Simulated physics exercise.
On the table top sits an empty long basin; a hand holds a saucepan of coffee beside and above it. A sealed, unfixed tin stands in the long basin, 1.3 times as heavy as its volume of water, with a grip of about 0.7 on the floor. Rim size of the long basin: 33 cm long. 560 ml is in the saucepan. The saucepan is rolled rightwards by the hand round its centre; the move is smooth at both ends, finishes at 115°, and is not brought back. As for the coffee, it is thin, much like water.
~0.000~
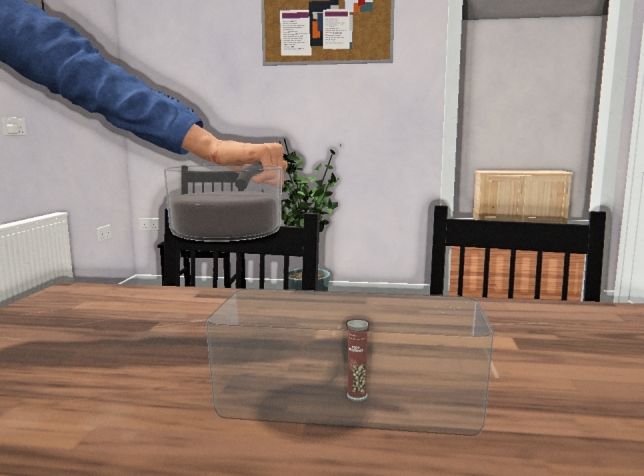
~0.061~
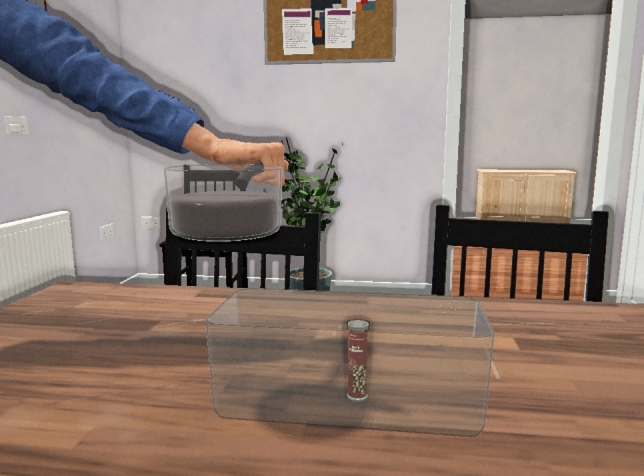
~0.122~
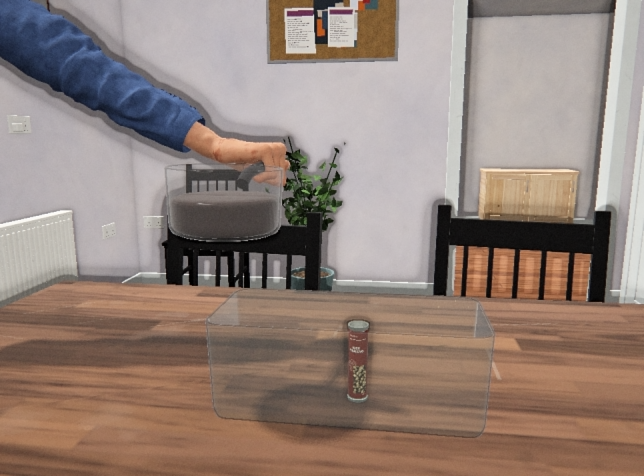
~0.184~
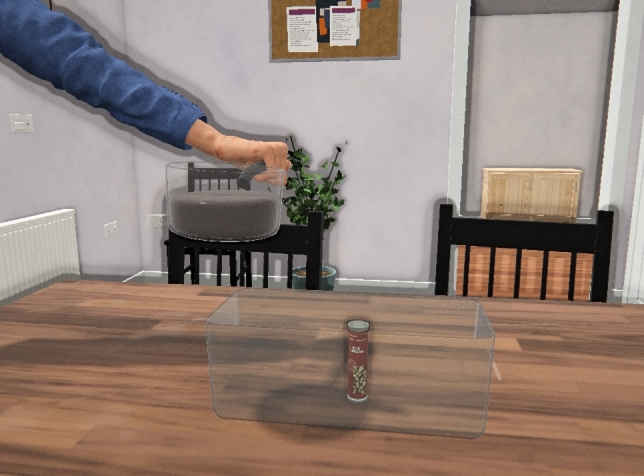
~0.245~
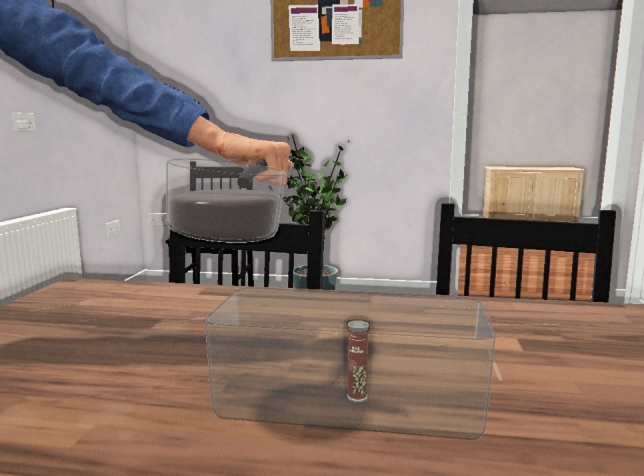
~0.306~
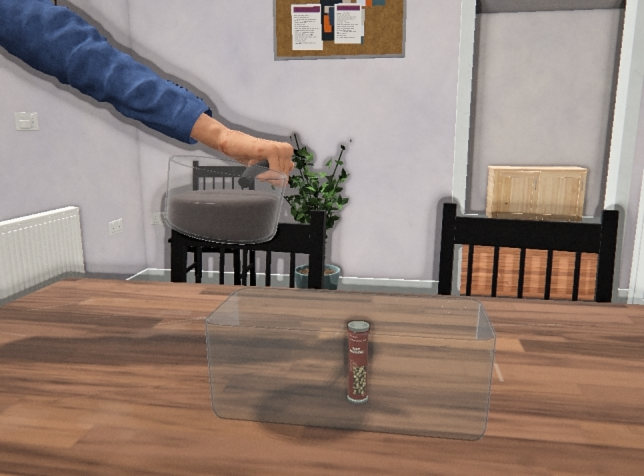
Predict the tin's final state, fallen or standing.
It will make it through.
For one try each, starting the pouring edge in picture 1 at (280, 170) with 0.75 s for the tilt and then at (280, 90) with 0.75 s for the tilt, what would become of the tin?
First it stays on its base; then it tips over.
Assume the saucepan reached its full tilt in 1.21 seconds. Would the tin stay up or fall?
The tin stays on its base.
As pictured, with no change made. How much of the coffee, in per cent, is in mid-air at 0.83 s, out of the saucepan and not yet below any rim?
About 22 per cent.
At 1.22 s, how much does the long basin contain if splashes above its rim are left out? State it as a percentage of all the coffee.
Roughly 76 %.
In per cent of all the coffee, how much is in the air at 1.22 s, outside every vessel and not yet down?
Near 12 percent.
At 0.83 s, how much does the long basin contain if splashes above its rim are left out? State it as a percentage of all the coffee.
Near 3 in a hundred.
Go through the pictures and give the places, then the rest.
It leans 0°; its right rim is at (279, 170); the coffee meets the walls at (177, 197) and (278, 198); the long basin's rim runs from (222, 306) to (484, 317); the tin's top is at (358, 327), in the first picture.
It leans 0°; its right rim is at (280, 170); the coffee meets the walls at (177, 196) and (278, 198), in the second picture.
It leans 2°; its right rim is at (280, 172); the coffee meets the walls at (177, 196) and (278, 198), in the third picture.
It leans 4°; its right rim is at (282, 173); the coffee meets the walls at (177, 196) and (279, 198), in the fourth picture.
It leans 7°; its right rim is at (283, 176); the coffee meets the walls at (176, 195) and (278, 198), in the fifth picture.
It leans 11°; its right rim is at (284, 180); the coffee meets the walls at (176, 195) and (280, 198), in the sixth picture.
Then, 0.83 s in, the tilt is 64° and 74 per cent is still to pour; the tin stands where it began.
Then, 1.22 s in, the tilt is 102° and 13 per cent is still to pour; the tin stands where it began.
Then, 1.62 s in, the tilt is 115° and 0 per cent is still to pour; the tin stands where it began.
Then, 2.06 s in, the tilt is 115° and 0 per cent is still to pour; the tin stands where it began.
Finally, the tin stands where it began.
